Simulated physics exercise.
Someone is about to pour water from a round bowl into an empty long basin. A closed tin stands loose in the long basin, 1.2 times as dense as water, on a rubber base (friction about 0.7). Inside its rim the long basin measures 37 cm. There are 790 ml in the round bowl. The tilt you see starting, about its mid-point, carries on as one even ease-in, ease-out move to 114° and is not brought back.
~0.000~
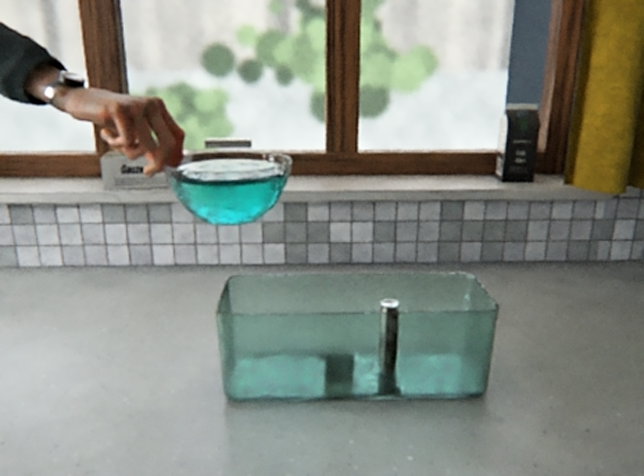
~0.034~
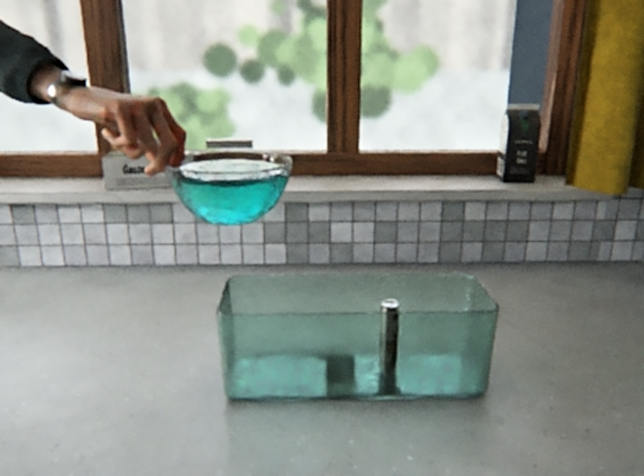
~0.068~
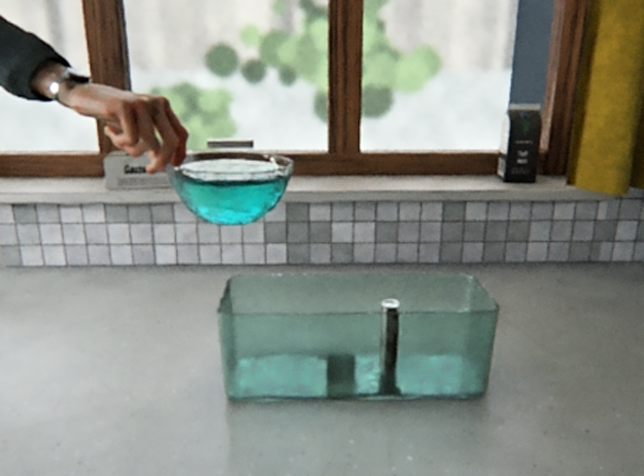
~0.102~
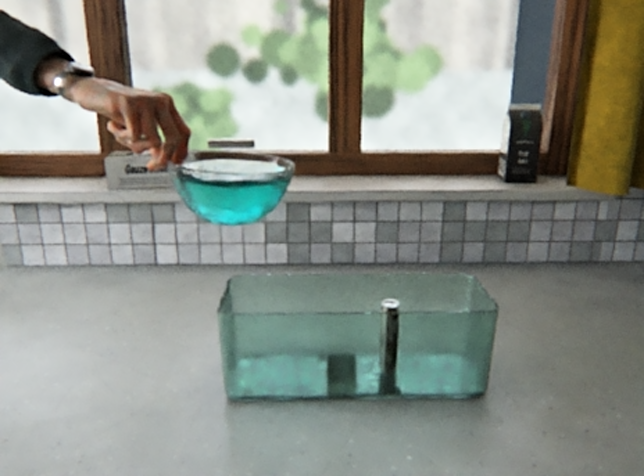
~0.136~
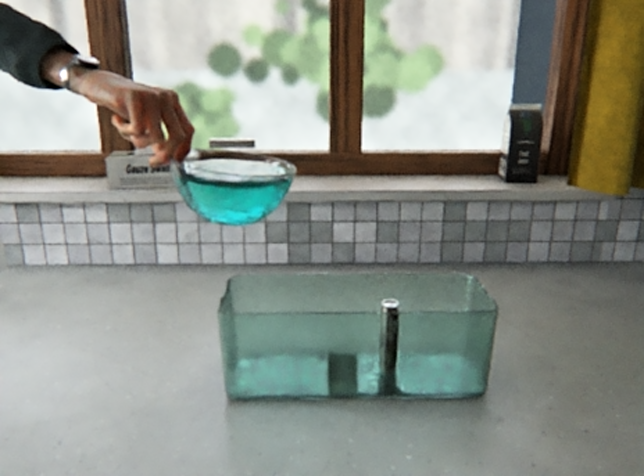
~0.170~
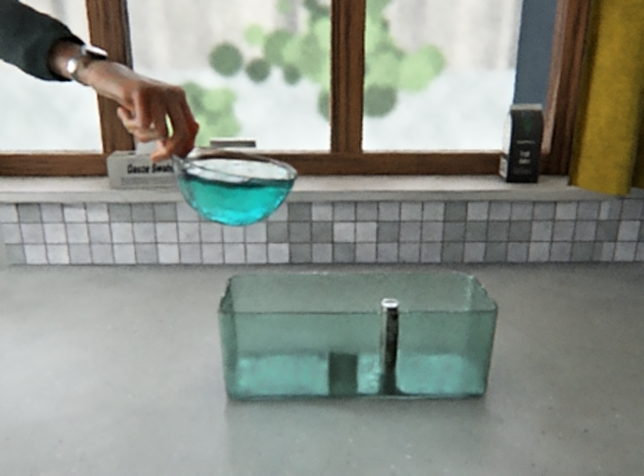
A hand holding a round glass bowl of blue water above a long clear basin, slowly tilting it slightly to the right.
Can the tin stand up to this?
It keeps standing.
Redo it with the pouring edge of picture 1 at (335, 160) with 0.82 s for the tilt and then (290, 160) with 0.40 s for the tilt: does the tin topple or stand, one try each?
First it topples; then it falls.
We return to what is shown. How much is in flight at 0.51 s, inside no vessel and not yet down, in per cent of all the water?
About 50 per cent.
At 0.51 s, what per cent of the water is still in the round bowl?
About 30 per cent.
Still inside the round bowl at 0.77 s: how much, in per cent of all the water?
Near 0 in a hundred.
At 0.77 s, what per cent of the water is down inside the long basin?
Near 96 in a hundred.
By 0.51 s the tilt is 79° and 30 per cent is still to pour; the tin stands where it began.
By 0.77 s the tilt is 113° and 0 per cent is still to pour; the tin stands where it began.
By 1.03 s the tilt is 114° and 0 per cent is still to pour; the tin stands where it began.
By 1.32 s the tilt is 114° and 0 per cent is still to pour; the tin stands where it began.
At rest the tin stands where it began.
